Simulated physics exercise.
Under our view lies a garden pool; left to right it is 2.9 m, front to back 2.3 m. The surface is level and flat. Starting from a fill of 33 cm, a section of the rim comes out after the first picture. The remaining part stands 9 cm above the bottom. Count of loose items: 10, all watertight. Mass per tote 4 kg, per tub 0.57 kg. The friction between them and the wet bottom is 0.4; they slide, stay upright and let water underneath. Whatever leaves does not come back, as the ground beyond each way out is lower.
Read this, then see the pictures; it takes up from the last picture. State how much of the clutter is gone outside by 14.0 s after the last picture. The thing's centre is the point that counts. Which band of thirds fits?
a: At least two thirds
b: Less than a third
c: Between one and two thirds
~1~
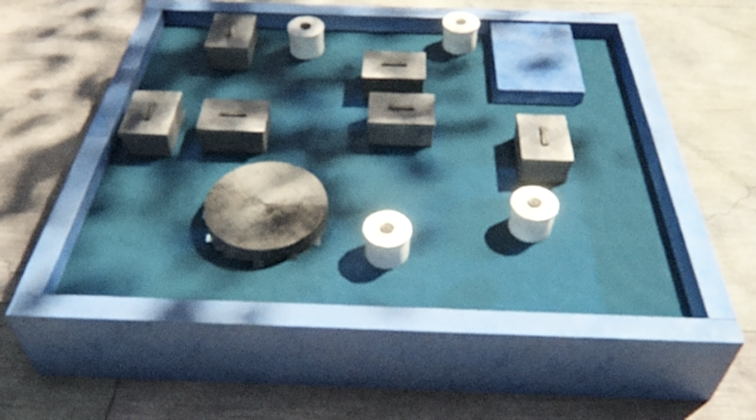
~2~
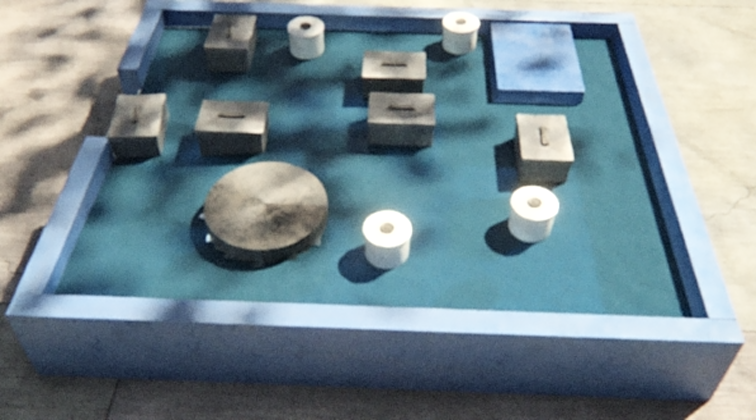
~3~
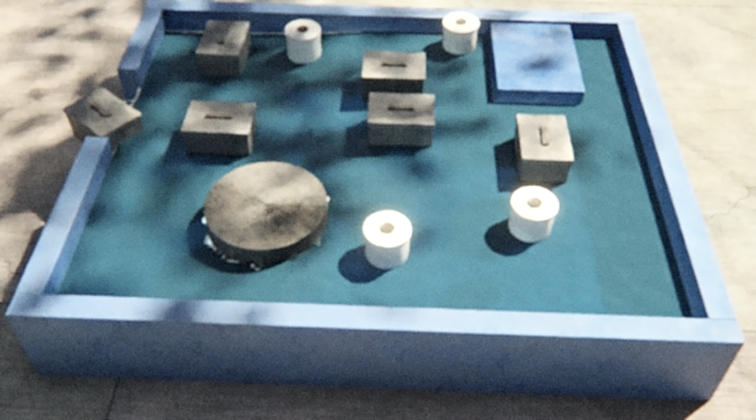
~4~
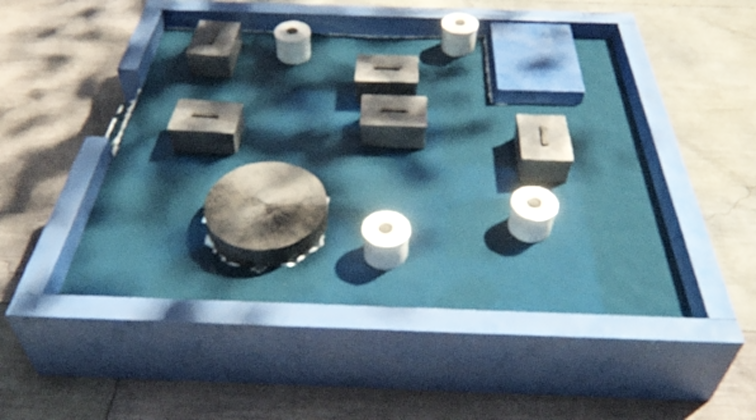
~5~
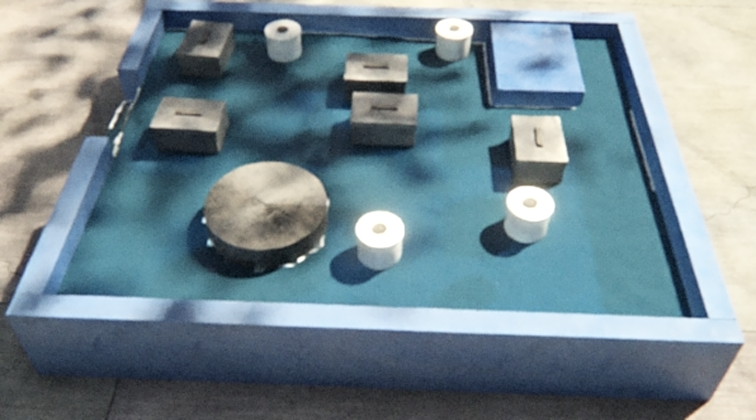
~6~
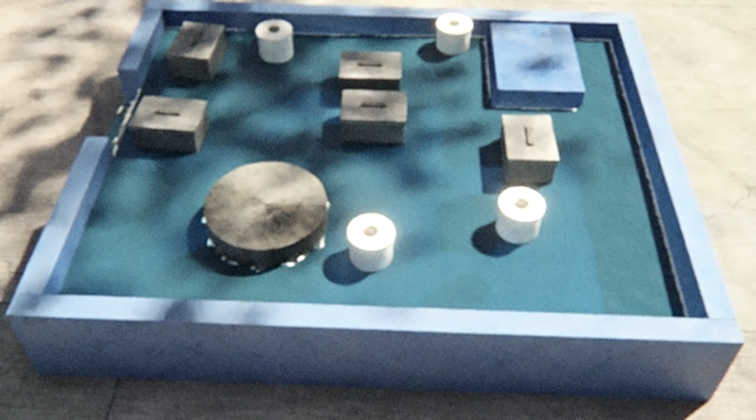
Answer: C.
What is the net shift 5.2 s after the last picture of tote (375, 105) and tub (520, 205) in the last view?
80 cm, 30 cm.
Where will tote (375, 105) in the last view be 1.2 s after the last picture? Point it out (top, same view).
Roughly (343, 99) in the same view.
Then, 1.2 s after the last picture 2 of 10 are out; 8 afloat.
Then, 5.2 s after the last picture 3 of 10 are out; 7 afloat.
Then, 10.0 s after the last picture 4 of 10 are out; 6 afloat.
Then, 14.0 s after the last picture 5 of 10 are out; 5 afloat.
